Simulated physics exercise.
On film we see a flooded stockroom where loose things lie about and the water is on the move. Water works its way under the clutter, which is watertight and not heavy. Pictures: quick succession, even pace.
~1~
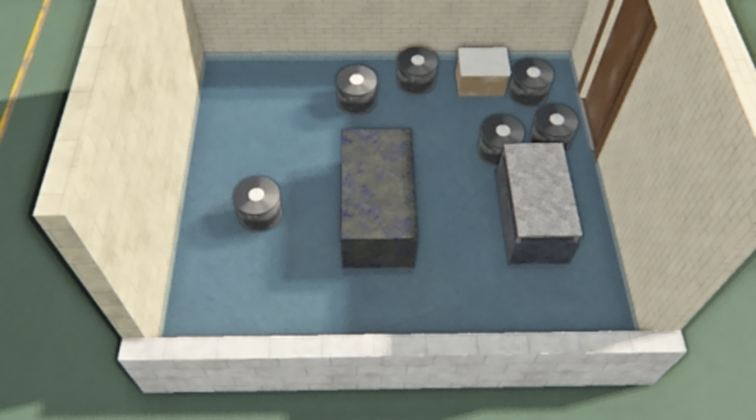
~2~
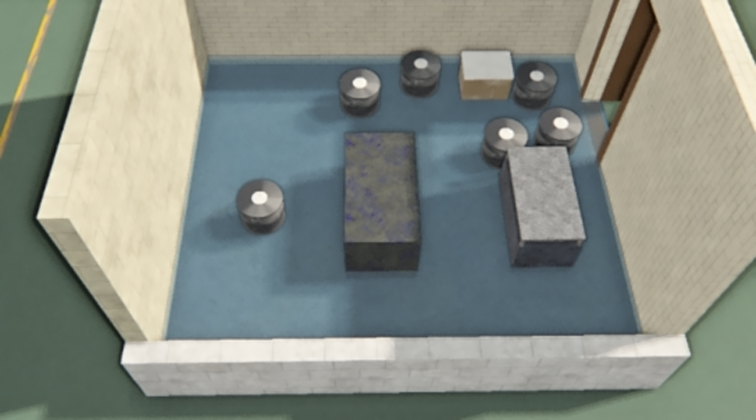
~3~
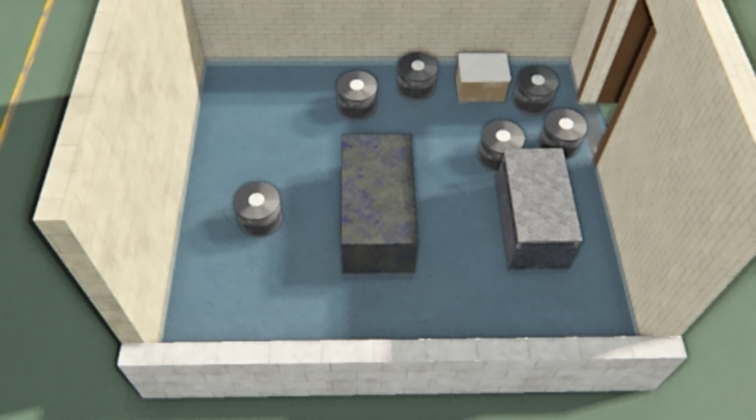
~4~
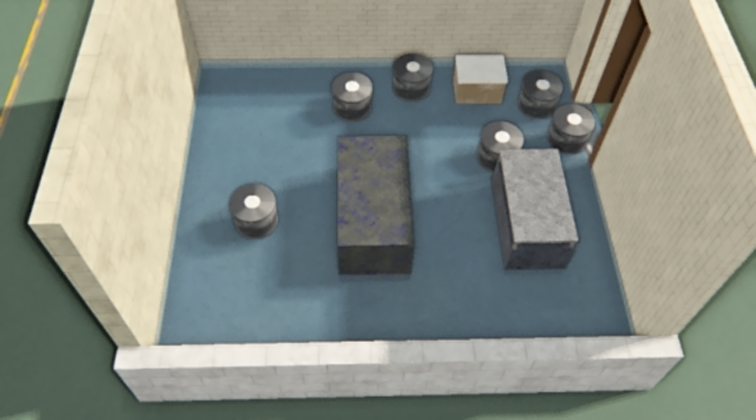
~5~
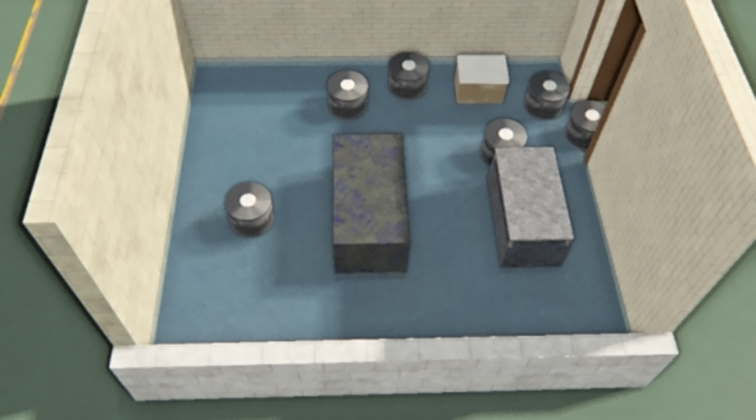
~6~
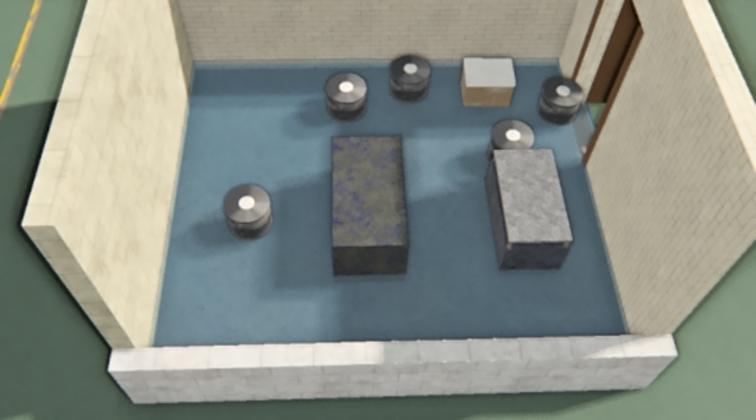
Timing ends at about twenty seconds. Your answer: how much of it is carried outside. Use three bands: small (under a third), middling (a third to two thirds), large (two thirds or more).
Large.
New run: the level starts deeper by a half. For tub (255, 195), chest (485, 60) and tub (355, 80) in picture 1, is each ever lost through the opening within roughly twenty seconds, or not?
Held back, then escapes, then escapes.
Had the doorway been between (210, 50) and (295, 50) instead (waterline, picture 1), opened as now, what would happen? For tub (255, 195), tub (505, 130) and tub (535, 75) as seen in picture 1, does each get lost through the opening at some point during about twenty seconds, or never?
Sequentially: Leaves the room, remains indoors, remains indoors.
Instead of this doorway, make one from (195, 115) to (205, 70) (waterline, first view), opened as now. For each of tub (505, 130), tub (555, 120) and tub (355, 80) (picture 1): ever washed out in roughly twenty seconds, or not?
Looking at them in turn, number one is held back, number two is held back, and number three is flushed away.
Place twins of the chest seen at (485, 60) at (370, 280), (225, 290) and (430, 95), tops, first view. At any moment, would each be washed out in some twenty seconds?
Summary in sequence: Never leaves, never leaves, exits at some point.
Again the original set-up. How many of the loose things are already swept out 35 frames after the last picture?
The total is 5.
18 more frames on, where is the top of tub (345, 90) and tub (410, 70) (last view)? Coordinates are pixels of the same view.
I'd expect them about (445, 82) and (540, 76).
A moment on, 2 of 7 are out; 5 afloat.
Next, 4 of 7 are out; 3 afloat.
Later, 5 of 7 are out; 2 afloat.
In the end, 6 of 7 are out; 1 afloat.
